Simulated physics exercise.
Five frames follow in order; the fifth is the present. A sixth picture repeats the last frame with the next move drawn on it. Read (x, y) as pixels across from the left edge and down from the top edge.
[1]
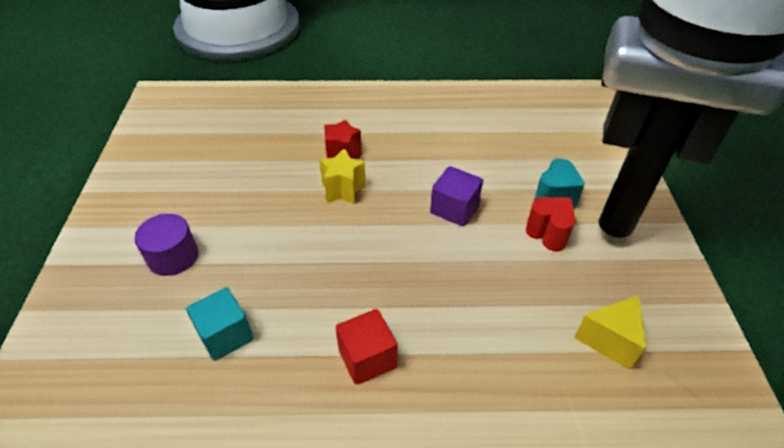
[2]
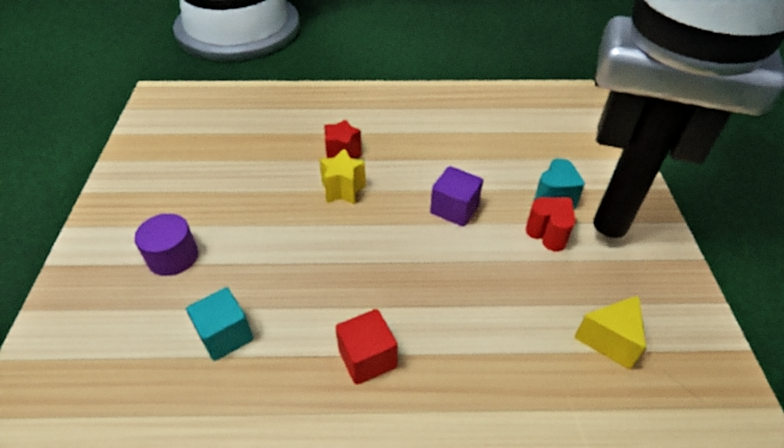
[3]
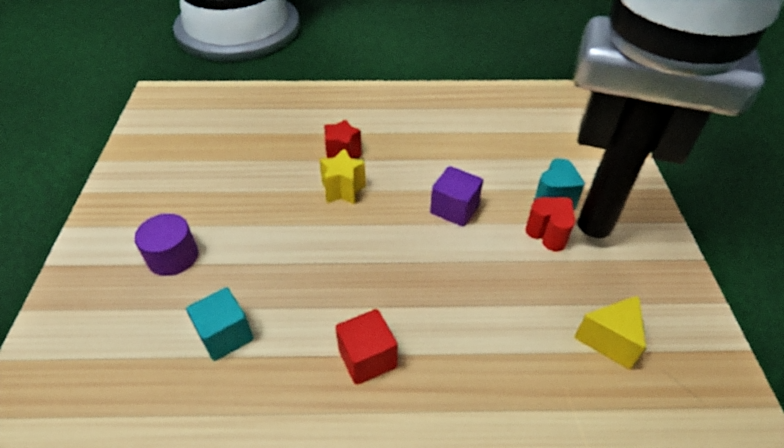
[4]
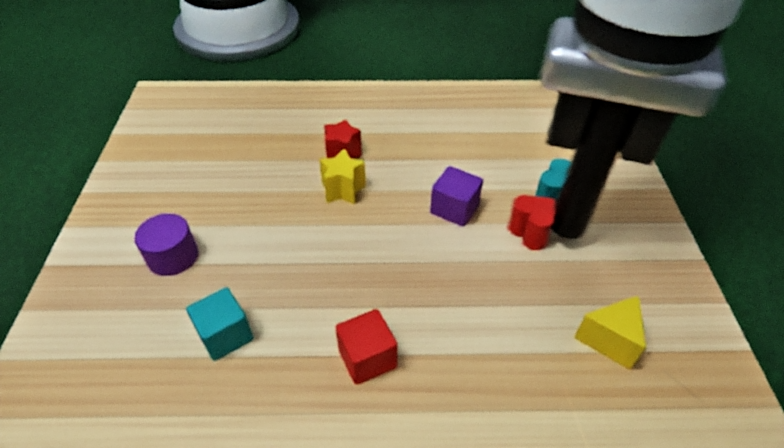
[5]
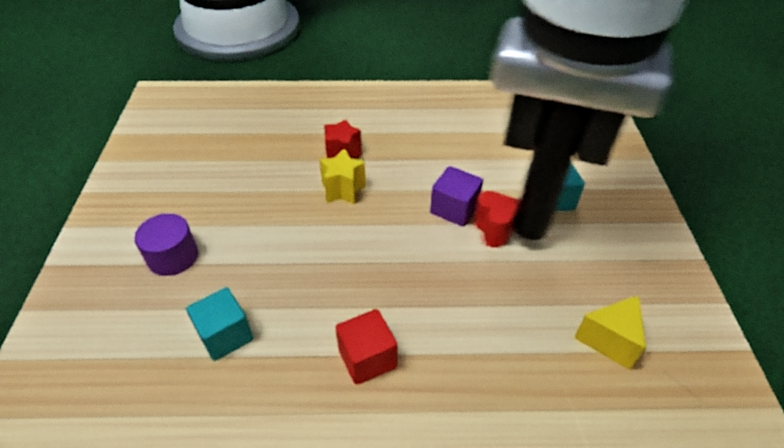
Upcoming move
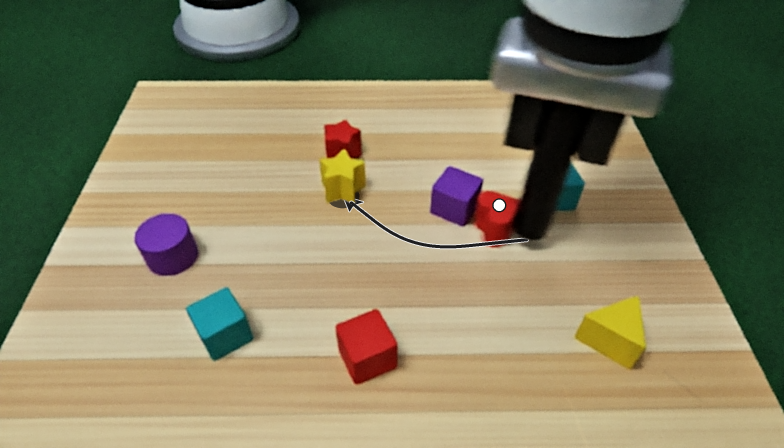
At the start, colored blocks lie scattered on a wooden board, with a black rod on a robotic arm standing right of a red heart-shaped block. The rod moves left to the heart, then pushes it left, away from the teal block, until it sits close beside the purple block.
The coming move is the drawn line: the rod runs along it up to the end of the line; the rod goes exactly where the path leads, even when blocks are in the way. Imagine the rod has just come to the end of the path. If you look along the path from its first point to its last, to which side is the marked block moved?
Right side.
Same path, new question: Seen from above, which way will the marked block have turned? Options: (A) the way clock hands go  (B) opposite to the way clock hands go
That would be A.
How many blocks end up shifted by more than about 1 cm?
Count: 3 or more.
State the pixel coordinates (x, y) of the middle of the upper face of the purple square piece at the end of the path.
I'd say the purple square piece ends with its top centre at (431, 171).
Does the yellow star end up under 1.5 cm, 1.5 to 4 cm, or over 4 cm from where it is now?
Ends 1.5 to 4 cm away.
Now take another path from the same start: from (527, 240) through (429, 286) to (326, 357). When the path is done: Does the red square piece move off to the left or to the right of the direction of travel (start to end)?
Left side.
The drawn path runs from (527, 240) through (458, 247) and (390, 232) to (343, 197); the dot is on the red heart-shaped block.
What follows on the original path. One third of the way, rod (457, 235); purple square piece (432, 173), turned 65° clockwise; red heart-shaped block (429, 203), turned 35° clockwise.
Two thirds of the way, rod (390, 219); purple square piece (431, 171), turned 70° clockwise; red heart-shaped block (380, 182), turned 60° clockwise.
At the end, rod (342, 184); yellow star (320, 150), turned 15° anticlockwise; purple square piece (431, 171), turned 70° clockwise; red heart-shaped block (366, 156), turned 100° clockwise; turquoise heart-shaped block not moved.
